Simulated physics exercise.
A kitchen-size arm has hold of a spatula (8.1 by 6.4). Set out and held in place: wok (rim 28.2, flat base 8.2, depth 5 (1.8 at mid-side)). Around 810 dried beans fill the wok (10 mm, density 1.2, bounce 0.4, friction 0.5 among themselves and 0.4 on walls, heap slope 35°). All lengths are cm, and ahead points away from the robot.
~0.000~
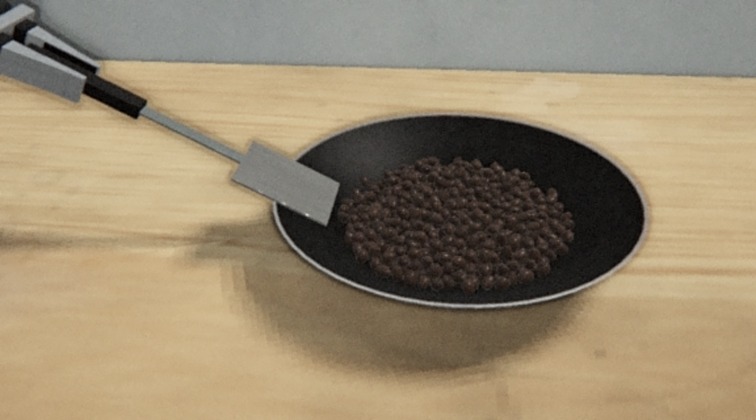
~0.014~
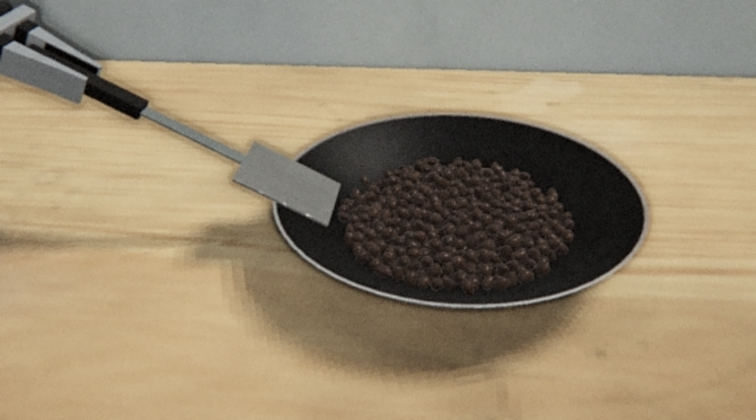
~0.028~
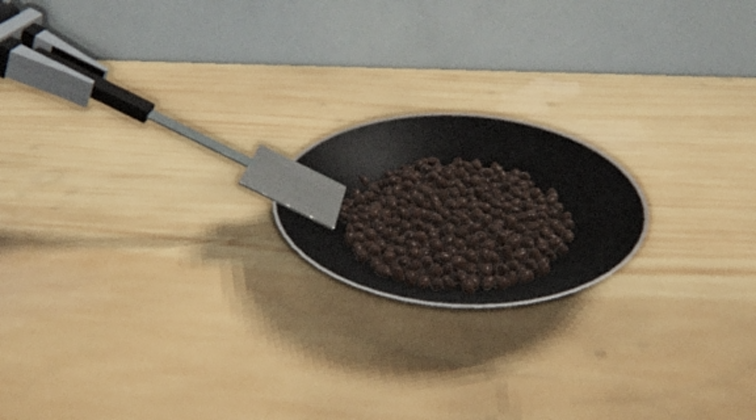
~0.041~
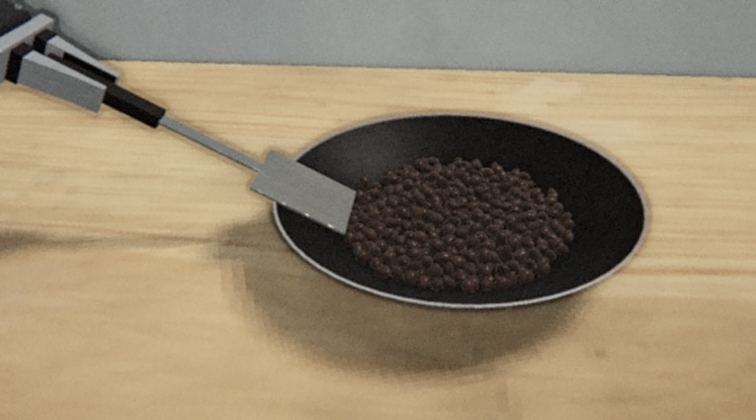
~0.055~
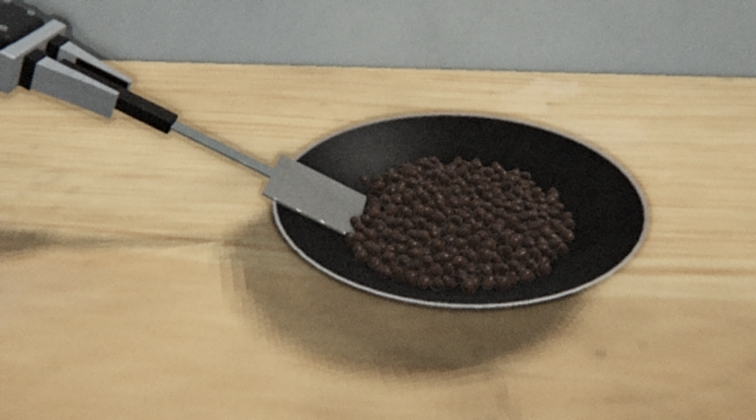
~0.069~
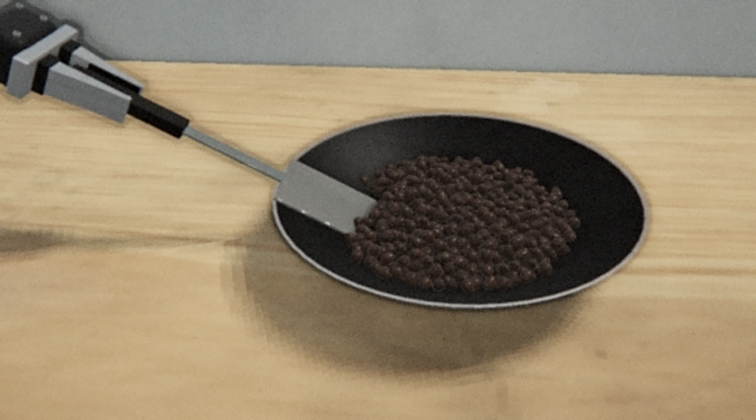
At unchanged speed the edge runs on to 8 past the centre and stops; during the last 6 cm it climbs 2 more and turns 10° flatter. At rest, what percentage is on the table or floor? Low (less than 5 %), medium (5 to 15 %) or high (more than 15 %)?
Answer: Medium; 5 to 15 % of the dried beans finish on the table or floor.
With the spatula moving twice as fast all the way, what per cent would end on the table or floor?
Then about 45 per cent.
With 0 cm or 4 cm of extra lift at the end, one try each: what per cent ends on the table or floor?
Some 15 and 10 per cent.
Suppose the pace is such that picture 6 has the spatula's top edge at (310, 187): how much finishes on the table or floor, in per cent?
Some 30 per cent.
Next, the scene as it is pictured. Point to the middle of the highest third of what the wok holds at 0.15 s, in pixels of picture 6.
At about (506, 202).
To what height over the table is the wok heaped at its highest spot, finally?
Roughly 7.5 cm.
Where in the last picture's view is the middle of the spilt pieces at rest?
At about (681, 249).
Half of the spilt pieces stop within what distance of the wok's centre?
Roughly 18 cm.
By 0.15 s, sloping 28°, highest piece 5 above the table; 811 in the wok.
By 0.23 s, sloping 25°, highest piece 6 above the table; 810 in the wok, 1 on the blade or in flight.
By 0.48 s, sloping 18°, highest piece 7 above the table; 728 in the wok, 78 on the table or floor, 5 on the blade or in flight.
By 1.53 s, sloping 18°, highest piece 7 above the table; 725 in the wok, 86 on the table or floor.
Final count, 725 in the wok, 86 on the table or floor. That is 11 % on the table or floor.
